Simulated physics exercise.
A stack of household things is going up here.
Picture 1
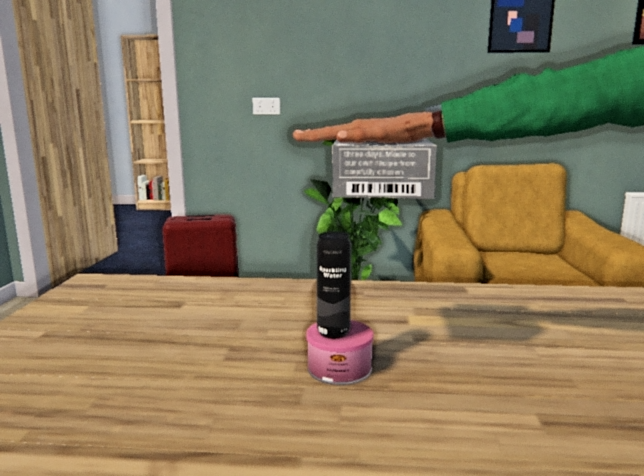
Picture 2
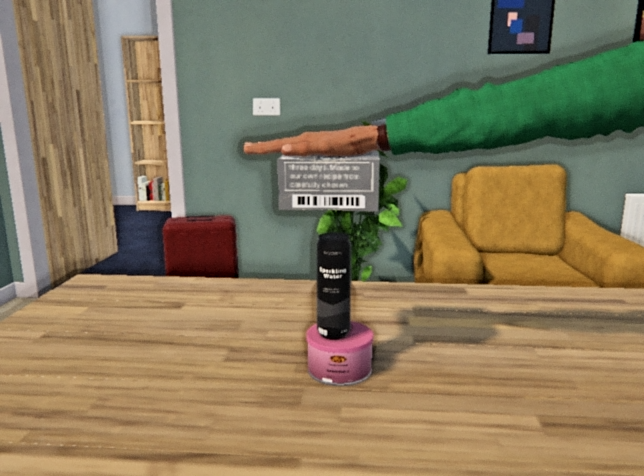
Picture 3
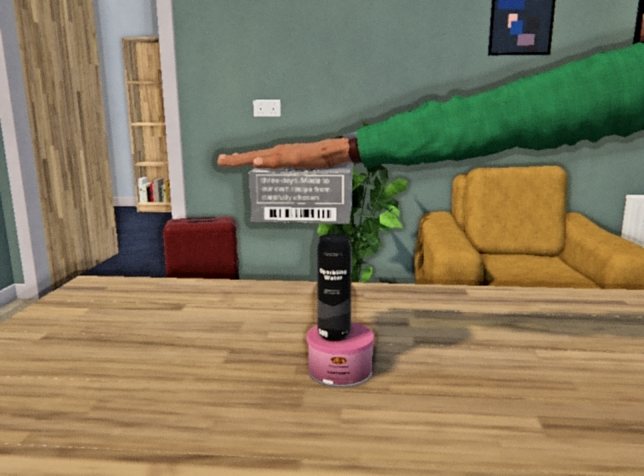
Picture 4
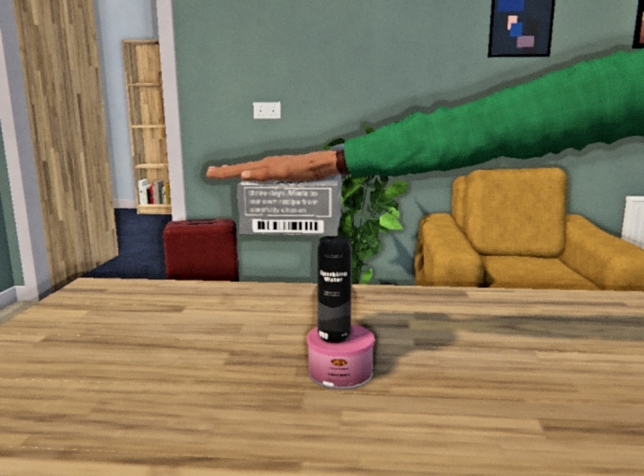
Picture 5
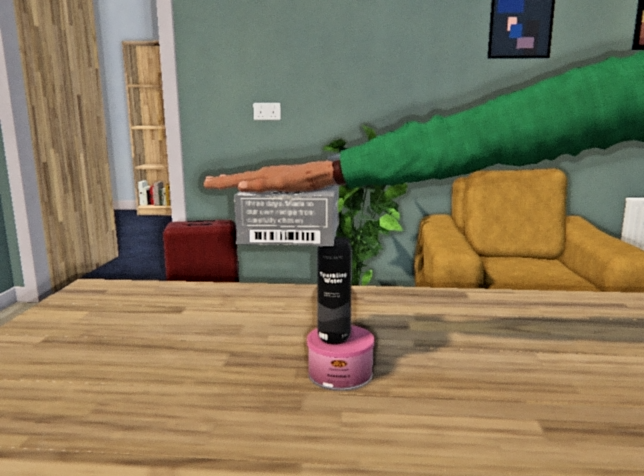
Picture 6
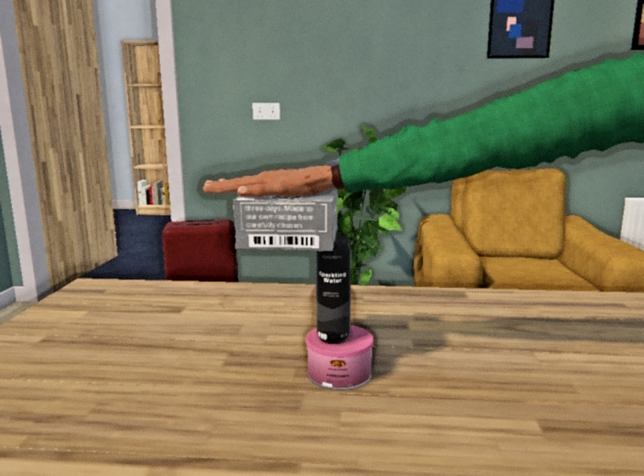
In a green-walled living room, a black bottle stands on a pink tub on a wooden table, while a green-sleeved arm holds a grey box above them. The hand carries the box left and gradually lower, then slows until the box sits under the palm at the bottle's top, left of centre.
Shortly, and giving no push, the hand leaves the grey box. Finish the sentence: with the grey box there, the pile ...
The pile topples.
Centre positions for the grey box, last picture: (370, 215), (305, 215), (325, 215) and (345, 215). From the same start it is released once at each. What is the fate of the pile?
On the first try the pile topples, on the second it topples, on the third it remains standing and on the fourth it remains standing.
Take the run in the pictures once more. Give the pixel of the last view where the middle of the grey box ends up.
End position: Approximately (219, 351).
Then, 0.30 s later than the last frame, grey box now fallen.
Then, 0.40 s later than the last frame, things are still on the move.
Then, 0.60 s later than the last frame, as before.
When it is over, fallen, grey box; the other 2 as before. End places, in pixels of the last picture, grey box near (219, 351). The pile comes apart.
